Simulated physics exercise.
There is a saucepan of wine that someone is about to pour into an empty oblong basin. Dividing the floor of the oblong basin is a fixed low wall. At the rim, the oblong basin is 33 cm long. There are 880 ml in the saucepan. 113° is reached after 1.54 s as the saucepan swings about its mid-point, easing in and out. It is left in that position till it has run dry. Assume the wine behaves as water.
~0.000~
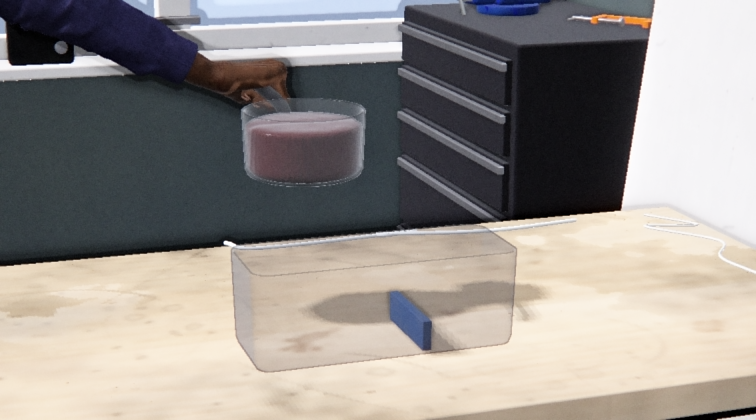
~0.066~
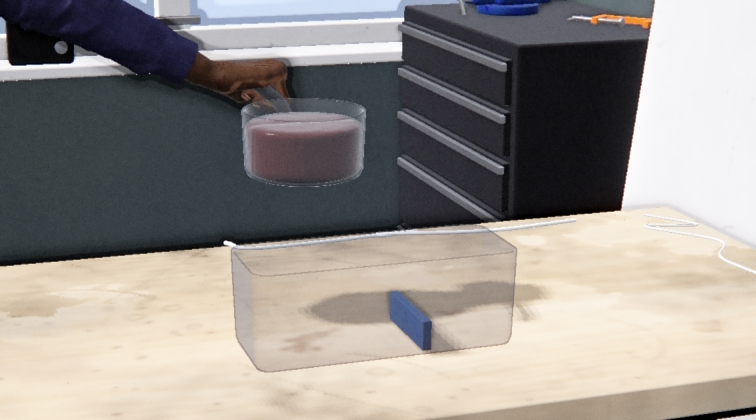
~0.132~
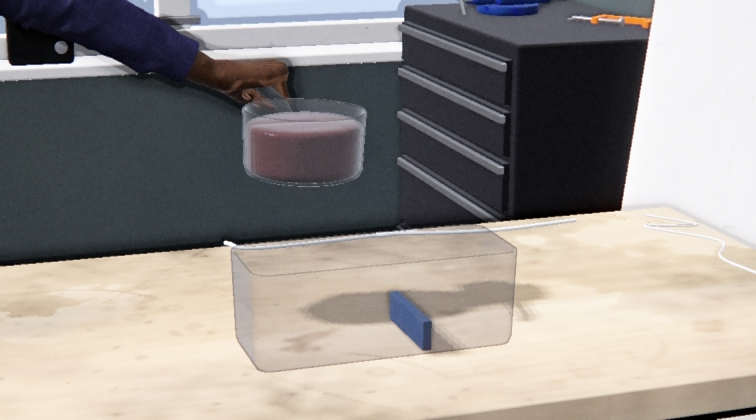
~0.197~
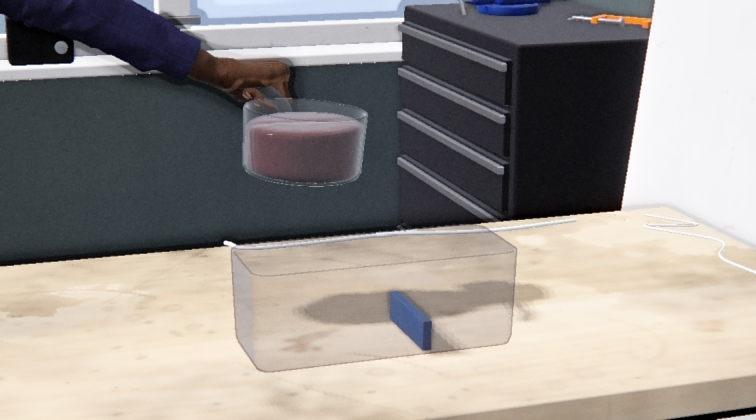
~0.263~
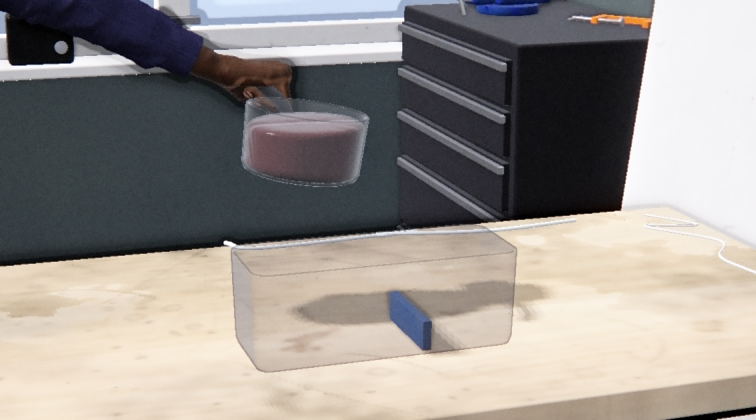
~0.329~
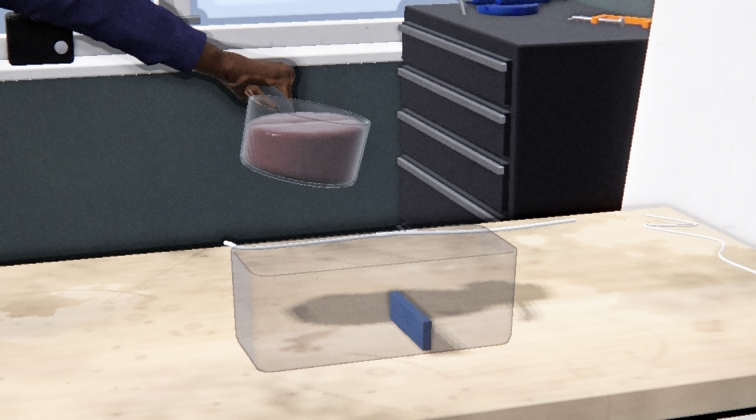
At a wooden workbench beside dark drawers, a hand held a clear round pan of reddish liquid above a see-through basin with a small blue wall inside, then slowly tilted the pan slightly rightward.
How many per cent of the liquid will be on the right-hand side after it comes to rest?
Some 56 per cent will be on the right-hand side.
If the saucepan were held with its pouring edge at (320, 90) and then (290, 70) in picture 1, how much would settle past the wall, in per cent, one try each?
15 then 10 %.
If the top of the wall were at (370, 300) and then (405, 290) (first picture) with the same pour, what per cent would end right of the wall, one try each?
First try about 90 %, second try about 60 %.
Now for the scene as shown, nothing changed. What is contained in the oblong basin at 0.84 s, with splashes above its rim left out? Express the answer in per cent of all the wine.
Close to 18 in a hundred.
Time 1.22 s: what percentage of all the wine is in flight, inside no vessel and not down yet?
Roughly 7 %.
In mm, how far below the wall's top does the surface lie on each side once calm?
Looks like roughly 24 mm on the left and roughly 2 mm on the right.
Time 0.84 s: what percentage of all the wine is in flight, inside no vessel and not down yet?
Near 28 per cent at that moment.
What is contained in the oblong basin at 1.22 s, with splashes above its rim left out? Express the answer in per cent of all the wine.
I'd say roughly 84 in a hundred of it.
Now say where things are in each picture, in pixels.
In the first picture, tilt 0°; pouring edge (361, 108); surface from (246, 127) to (358, 119); the oblong basin's rim runs from (241, 263) to (500, 239); the wall's top is at (410, 307).
In the second picture, tilt 1°; pouring edge (361, 109); surface from (246, 126) to (358, 120).
In the third picture, tilt 2°; pouring edge (362, 110); surface from (246, 126) to (358, 120).
In the fourth picture, tilt 5°; pouring edge (363, 113); surface from (247, 126) to (359, 120).
In the fifth picture, tilt 8°; pouring edge (364, 116); surface from (248, 126) to (360, 120).
In the sixth picture, tilt 12°; pouring edge (366, 121); surface from (247, 127) to (362, 121).
After 0.84 s the tilt is 65° and 54 per cent is still to pour, 4 is left of the wall and 14 right of it.
After 1.22 s the tilt is 101° and 8 per cent is still to pour, 26 is left of the wall and 58 right of it.
After 1.61 s the tilt is 113° and 0 per cent is still to pour, 44 is left of the wall and 56 right of it.
After 2.04 s the tilt is 113° and 0 per cent is still to pour, 44 is left of the wall and 56 right of it.
In the end 44 per cent lies left of the wall, 56 right of it and 0 outside.
